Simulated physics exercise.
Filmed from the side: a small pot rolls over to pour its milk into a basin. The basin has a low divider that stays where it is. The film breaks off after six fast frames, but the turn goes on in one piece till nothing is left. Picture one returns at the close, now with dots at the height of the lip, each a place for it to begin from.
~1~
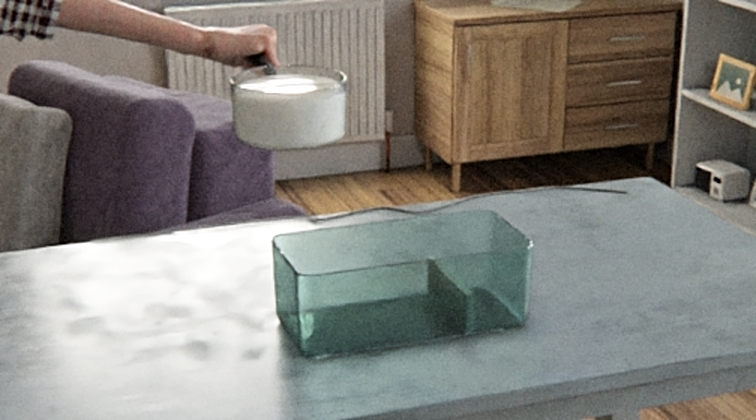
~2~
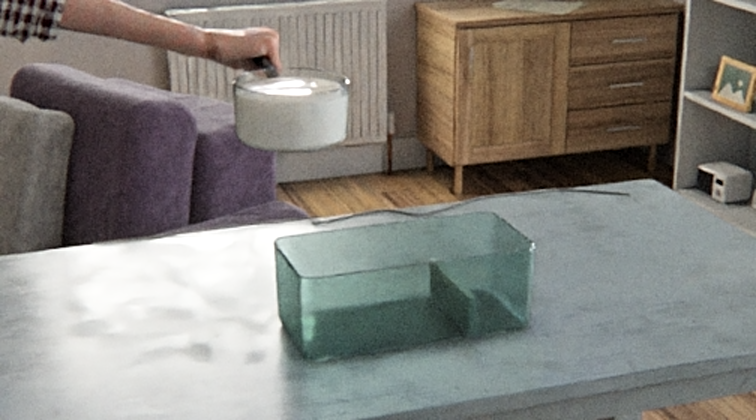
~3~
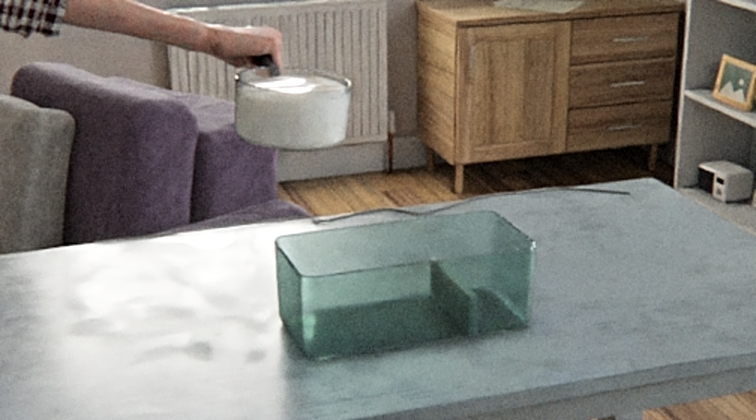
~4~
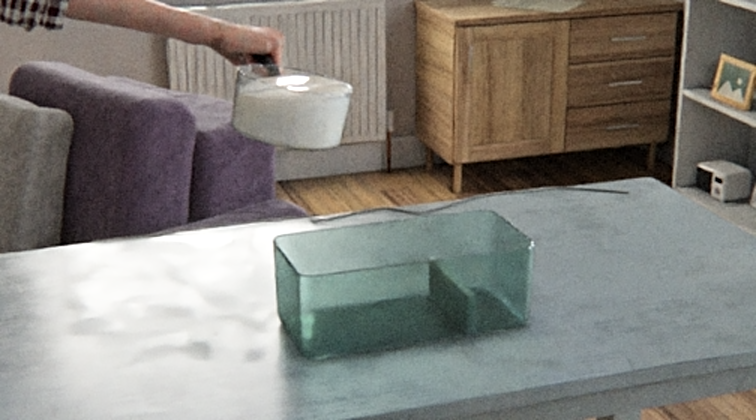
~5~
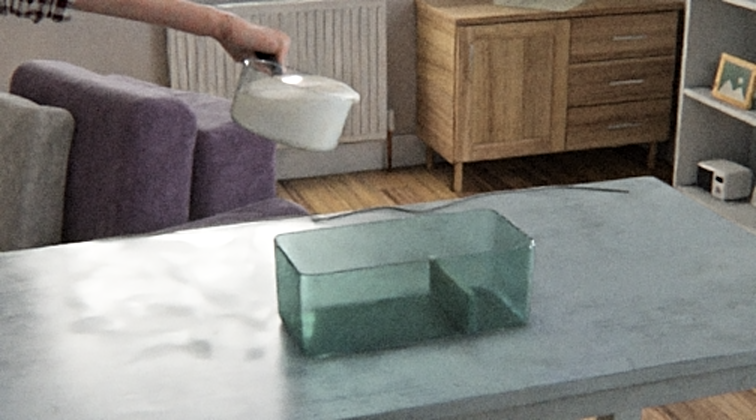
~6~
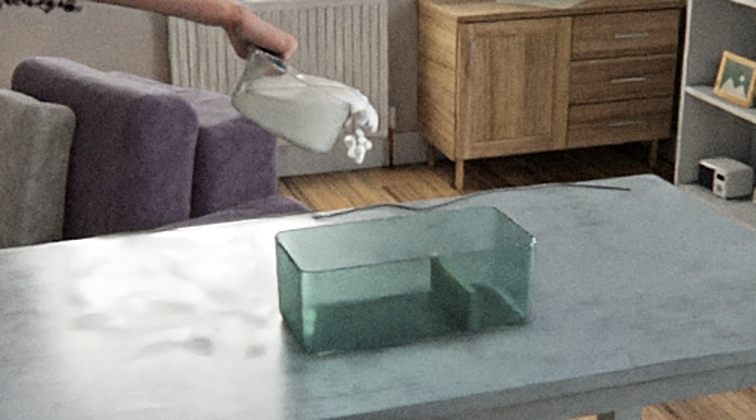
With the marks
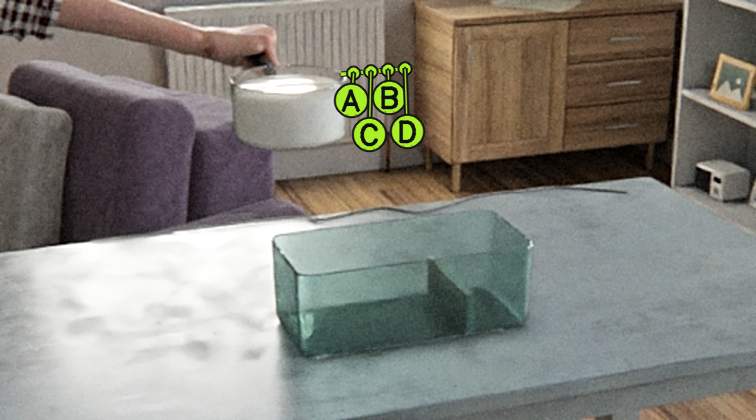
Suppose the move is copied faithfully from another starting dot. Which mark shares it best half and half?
Take B.
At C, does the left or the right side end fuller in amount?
The left one.
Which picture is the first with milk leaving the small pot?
In picture 5.
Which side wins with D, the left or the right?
The right side.
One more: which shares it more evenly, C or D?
It is D.
On the marked copy, A at (353, 73); B at (388, 70); C at (370, 71); D at (405, 68).
Choosing A, about 96 % ends left of the wall and 2 % right of it.
Choosing B, about 51 % ends left of the wall and 48 % right of it.
Choosing C, about 78 % ends left of the wall and 20 % right of it.
Choosing D, about 34 % ends left of the wall and 65 % right of it.
